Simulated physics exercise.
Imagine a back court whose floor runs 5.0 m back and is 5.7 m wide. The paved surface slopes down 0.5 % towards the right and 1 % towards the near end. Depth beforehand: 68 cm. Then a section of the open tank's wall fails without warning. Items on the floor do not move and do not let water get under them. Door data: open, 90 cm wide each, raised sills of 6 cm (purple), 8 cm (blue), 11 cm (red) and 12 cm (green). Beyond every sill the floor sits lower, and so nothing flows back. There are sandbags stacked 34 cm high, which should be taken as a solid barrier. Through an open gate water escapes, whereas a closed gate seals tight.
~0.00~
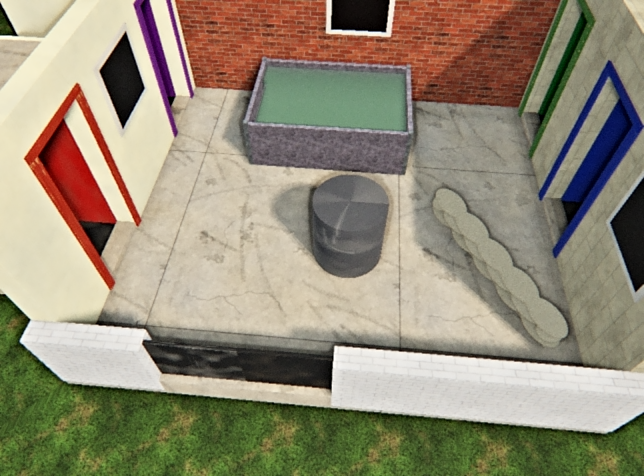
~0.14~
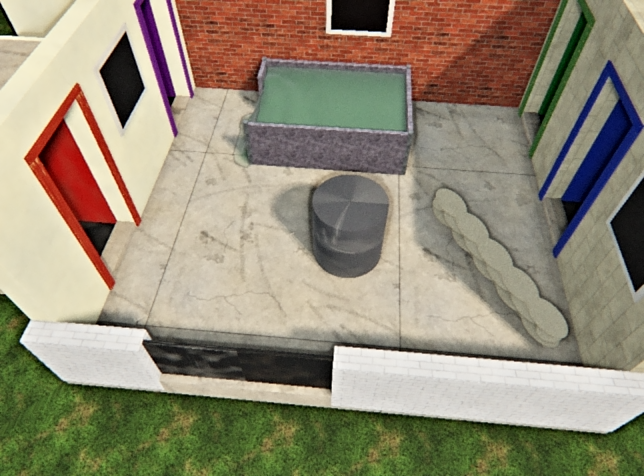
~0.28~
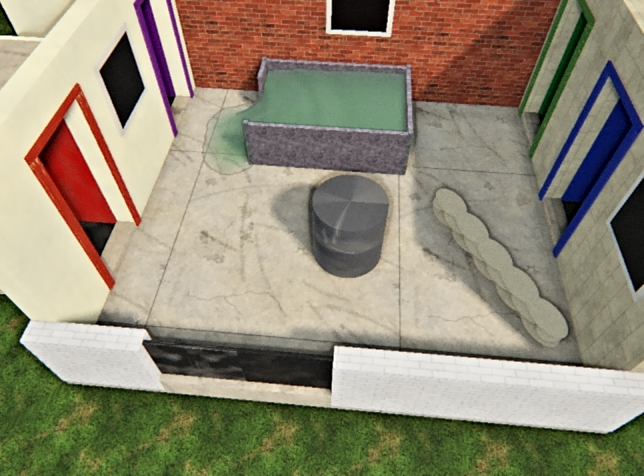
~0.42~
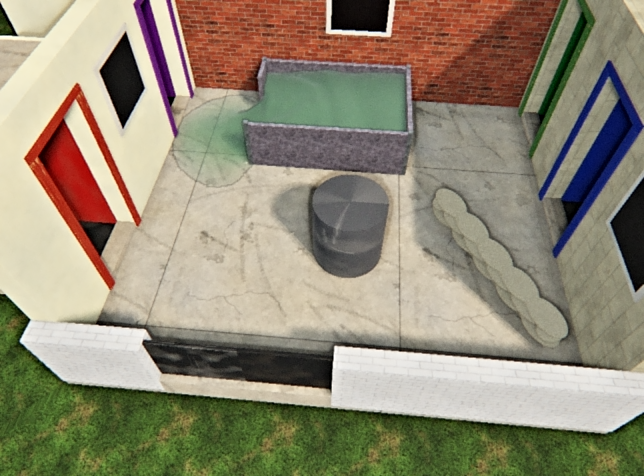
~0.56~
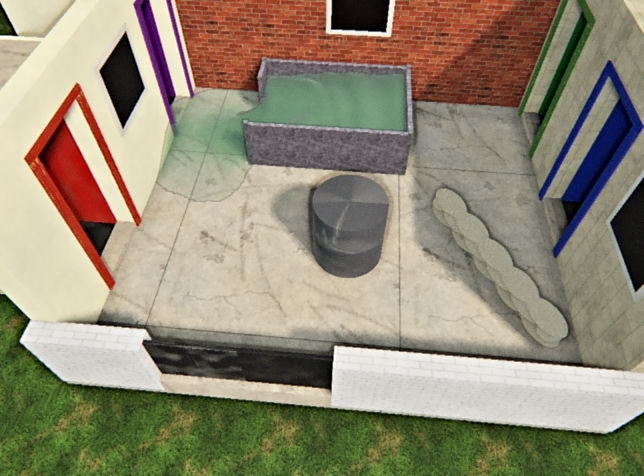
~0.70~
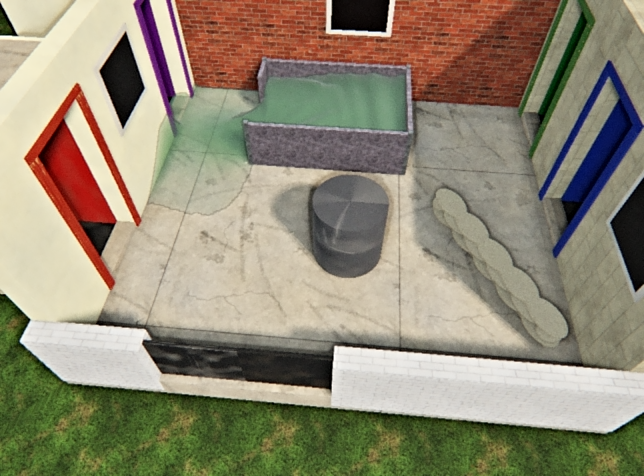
Greenish water pours from the left end of the stone tank and spreads across the paved floor.
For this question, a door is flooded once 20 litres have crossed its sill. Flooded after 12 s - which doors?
Purple door: Yes. Blue door: No. Red door: No. Green door: No.
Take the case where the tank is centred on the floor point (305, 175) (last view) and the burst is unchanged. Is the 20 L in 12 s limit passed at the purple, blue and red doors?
Checking the limit: Purple is beyond it, blue is beyond it and red is beyond it.
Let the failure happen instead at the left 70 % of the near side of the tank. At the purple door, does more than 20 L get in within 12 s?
Well, at purple it would be too much.
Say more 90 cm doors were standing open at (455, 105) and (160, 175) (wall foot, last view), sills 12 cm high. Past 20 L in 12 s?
Door 1: Lower; door 2: Higher.
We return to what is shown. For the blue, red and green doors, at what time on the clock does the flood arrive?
Blue: 5.5 s; red: 1.1 s; green: 5.0 s.
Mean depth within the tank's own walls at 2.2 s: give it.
The mean depth is some 34 cm.
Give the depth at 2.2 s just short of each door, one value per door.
In centimetres - purple: 30, blue: 0, red: 11, green: 0.
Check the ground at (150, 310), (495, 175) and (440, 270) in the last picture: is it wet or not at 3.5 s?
Submerged, untouched, untouched.
After 1.4 s water covers 20 % of the floor and is deepest (42 cm) near (185, 142); purple door 31 cm at the sill, 141 L in, blue door not reached, red door 9 cm at the sill, 0 L in, green door not reached.
After 2.2 s water covers 30 % of the floor and is deepest (36 cm) near (174, 141); purple door 30 cm at the sill, 311 L in, blue door not reached, red door 11 cm at the sill, 0 L in, green door not reached.
After 3.5 s water covers 45 % of the floor and is deepest (24 cm) near (122, 341); purple door 19 cm at the sill, 483 L in, blue door not reached, red door 8 cm at the sill, 1 L in, green door not reached.
After 7.0 s water covers 80 % of the floor and is deepest (20 cm) near (587, 399); purple door 11 cm at the sill, 612 L in, blue door 2 cm at the sill, 0 L in, red door 5 cm at the sill, 1 L in, green door 3 cm at the sill, 0 L in.
After 12.0 s water covers 95 % of the floor and is deepest (12 cm) near (436, 385); purple door 6 cm at the sill, 635 L in, blue door 3 cm at the sill, 0 L in, red door 5 cm at the sill, 1 L in, green door 5 cm at the sill, 0 L in.
